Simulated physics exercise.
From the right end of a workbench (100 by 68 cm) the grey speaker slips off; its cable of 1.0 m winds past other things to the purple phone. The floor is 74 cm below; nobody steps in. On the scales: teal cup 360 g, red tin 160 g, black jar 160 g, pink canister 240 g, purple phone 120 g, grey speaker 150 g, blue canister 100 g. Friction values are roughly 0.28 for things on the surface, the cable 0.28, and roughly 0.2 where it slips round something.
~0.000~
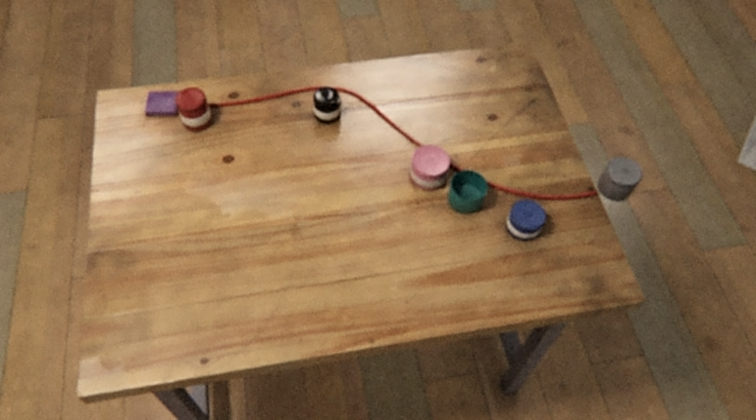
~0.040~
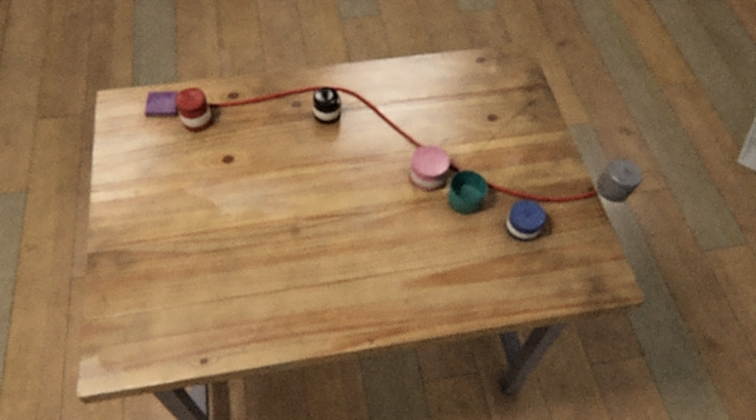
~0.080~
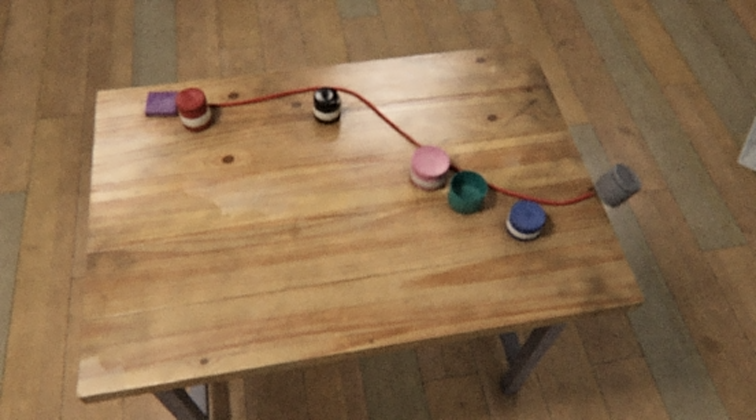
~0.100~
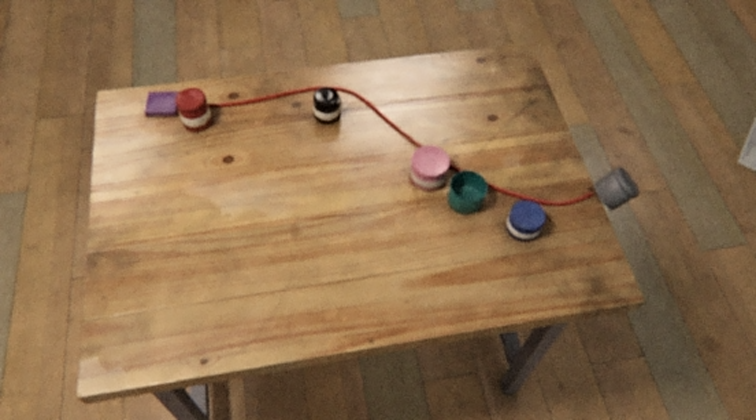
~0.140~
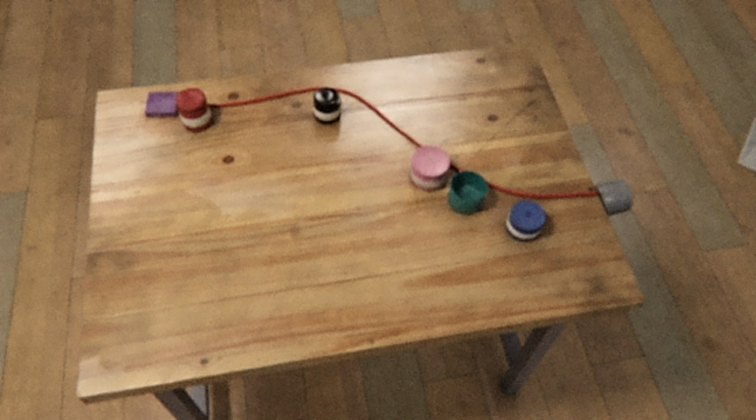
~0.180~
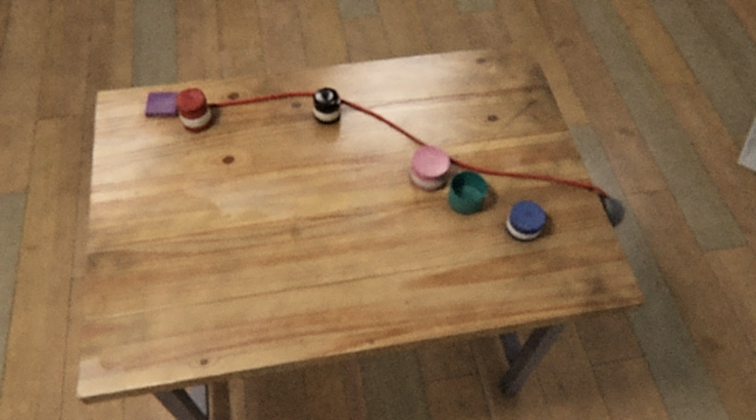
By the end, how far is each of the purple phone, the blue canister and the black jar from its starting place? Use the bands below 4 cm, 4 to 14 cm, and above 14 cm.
The purple phone ends above 14 cm, the blue canister ends below 4 cm, the black jar ends below 4 cm.
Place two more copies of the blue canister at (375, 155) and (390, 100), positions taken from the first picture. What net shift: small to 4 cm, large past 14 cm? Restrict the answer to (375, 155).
At that spot the shift is slight.
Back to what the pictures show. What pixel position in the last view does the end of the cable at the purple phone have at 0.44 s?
Near (236, 100).
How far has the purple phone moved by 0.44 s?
The purple phone is 10 cm out of place.
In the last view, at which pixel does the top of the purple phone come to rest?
Somewhere around (522, 96) is where it ends up.
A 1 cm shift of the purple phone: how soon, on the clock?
Answer: Purple phone, 0.24 s.
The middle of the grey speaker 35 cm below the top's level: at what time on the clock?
That comes at 0.55 seconds.
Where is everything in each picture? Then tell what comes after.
The first picture shows purple phone (162, 101); blue canister (528, 214); black jar (327, 94); cable runs through (551, 197) (389, 121) (232, 103).
The second picture shows grey speaker (625, 172); cable runs through (389, 121) (232, 104).
The third picture shows grey speaker (618, 185); cable runs through (389, 121) (232, 104).
The fourth picture shows grey speaker (616, 189); cable runs through (389, 121) (232, 104).
The fifth picture shows grey speaker (612, 198); cable runs through (551, 196) (390, 122) (233, 104).
The sixth picture shows purple phone (162, 102); blue canister (528, 215); black jar (327, 95); cable runs through (568, 182) (397, 127) (233, 103).
By 0.4 s, the cable's tail end at (236, 100); purple phone 12 cm off its start, black jar 2 cm off its start, grey speaker over the edge.
By 0.7 s, the cable's tail end at (321, 99); purple phone 30 cm off its start, black jar 2 cm off its start, grey speaker over the edge.
By 0.9 s, the cable's tail end at (446, 98); purple phone 58 cm off its start at (431, 97), black jar 2 cm off its start at (326, 102), grey speaker over the edge.
By 1.2 s, the cable's tail end at (521, 97); purple phone 75 cm off its start, black jar 2 cm off its start, grey speaker over the edge.
By 2.4 s, the cable's tail end at (535, 95); purple phone 78 cm off its start at (522, 96), black jar 2 cm off its start at (326, 102), blue canister 0 cm off its start at (528, 215), grey speaker over the edge.
